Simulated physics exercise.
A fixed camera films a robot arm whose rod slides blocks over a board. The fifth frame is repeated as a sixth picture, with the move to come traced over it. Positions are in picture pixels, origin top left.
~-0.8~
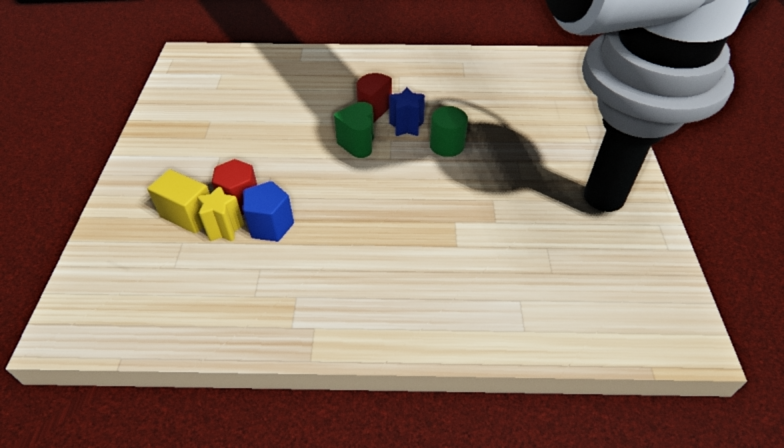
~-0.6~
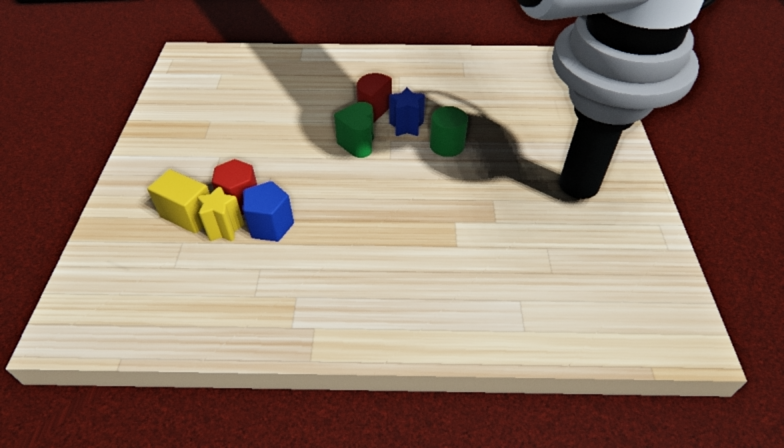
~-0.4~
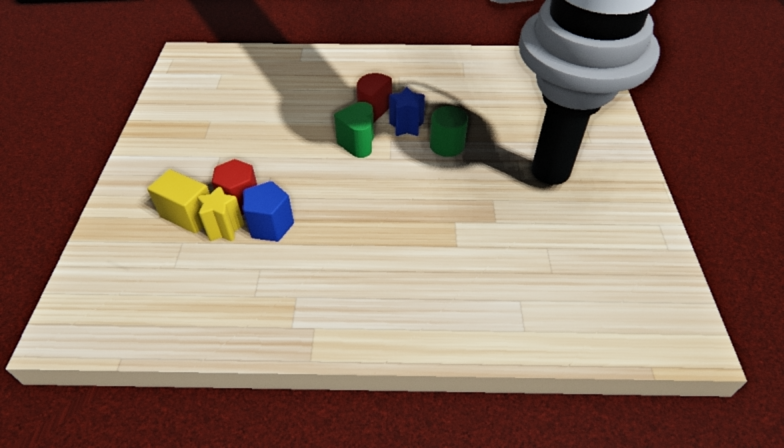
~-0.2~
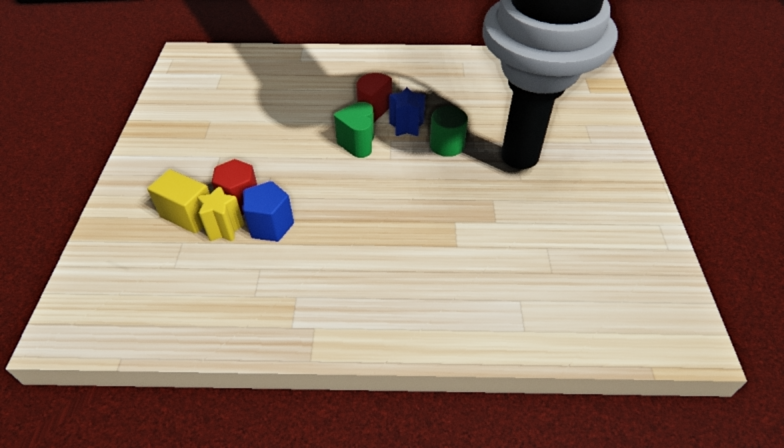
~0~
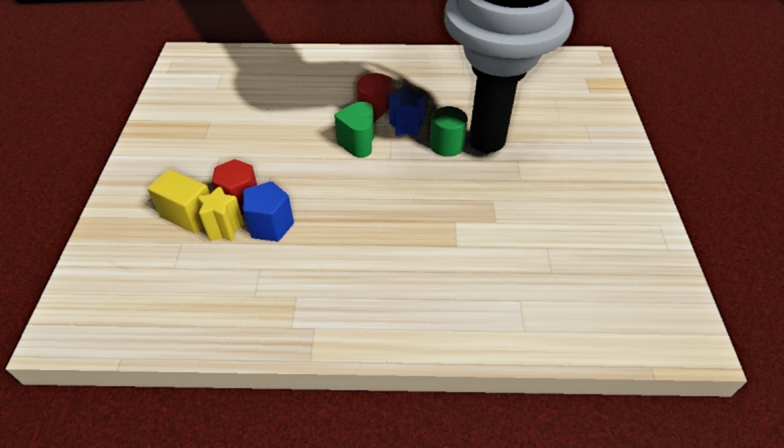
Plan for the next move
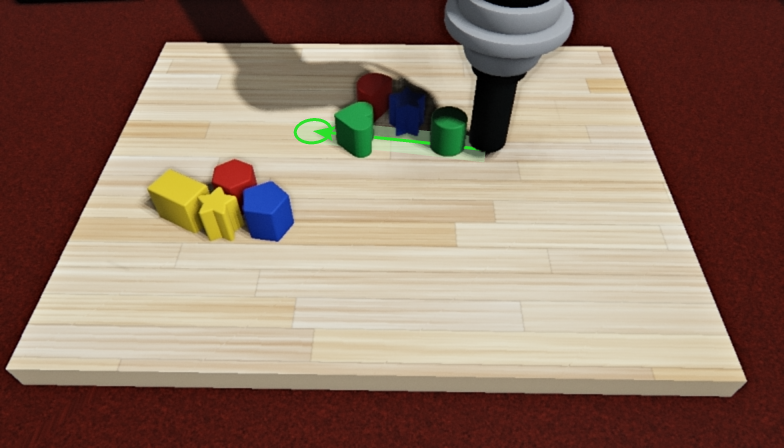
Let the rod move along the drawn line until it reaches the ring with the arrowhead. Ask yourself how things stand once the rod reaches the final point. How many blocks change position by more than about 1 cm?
Looking at the path, I think three or more of the blocks end up more than 1 cm away.
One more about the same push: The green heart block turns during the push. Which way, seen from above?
Its rotation is counterclockwise.
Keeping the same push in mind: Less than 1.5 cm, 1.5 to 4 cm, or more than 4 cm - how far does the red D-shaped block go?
Shift of 1.5 to 4 cm.
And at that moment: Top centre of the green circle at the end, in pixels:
The centre of its top will be at (274, 112).
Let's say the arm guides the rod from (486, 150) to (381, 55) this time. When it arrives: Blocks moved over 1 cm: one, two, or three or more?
One block moves more than 1 cm.
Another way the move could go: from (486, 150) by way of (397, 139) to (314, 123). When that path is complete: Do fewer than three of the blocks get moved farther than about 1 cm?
It seems not.
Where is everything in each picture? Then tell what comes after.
The first frame shows tip of the rod at (604, 197), middles of tops, green heart block at (356, 115), red D-shaped block at (372, 82), blue star at (407, 98), green circle at (450, 116).
The second frame shows rod at (579, 185), nothing pushed.
The third frame shows rod at (551, 172), nothing pushed.
The fourth frame shows rod at (520, 157), nothing pushed.
The fifth frame shows rod at (487, 141), green heart block at (356, 115), red D-shaped block at (372, 82), blue star at (407, 98), green circle at (450, 116).
The line goes from (486, 150) to (313, 131).
On the path given first. One third of the way, rod at (427, 134); red D-shaped block at (370, 81); blue star at (390, 93), turned 70° clockwise; green circle at (391, 113).
Two thirds of the way, rod at (367, 127); green heart block at (300, 120), turned 30° anticlockwise; red D-shaped block at (364, 72), turned 20° clockwise; blue star at (369, 88); green circle at (330, 110).
At the end, rod at (312, 122); green heart block at (257, 131), turned 70° anticlockwise; red D-shaped block at (362, 70), turned 30° clockwise; blue star at (358, 89), turned 175° clockwise; green circle at (274, 112).
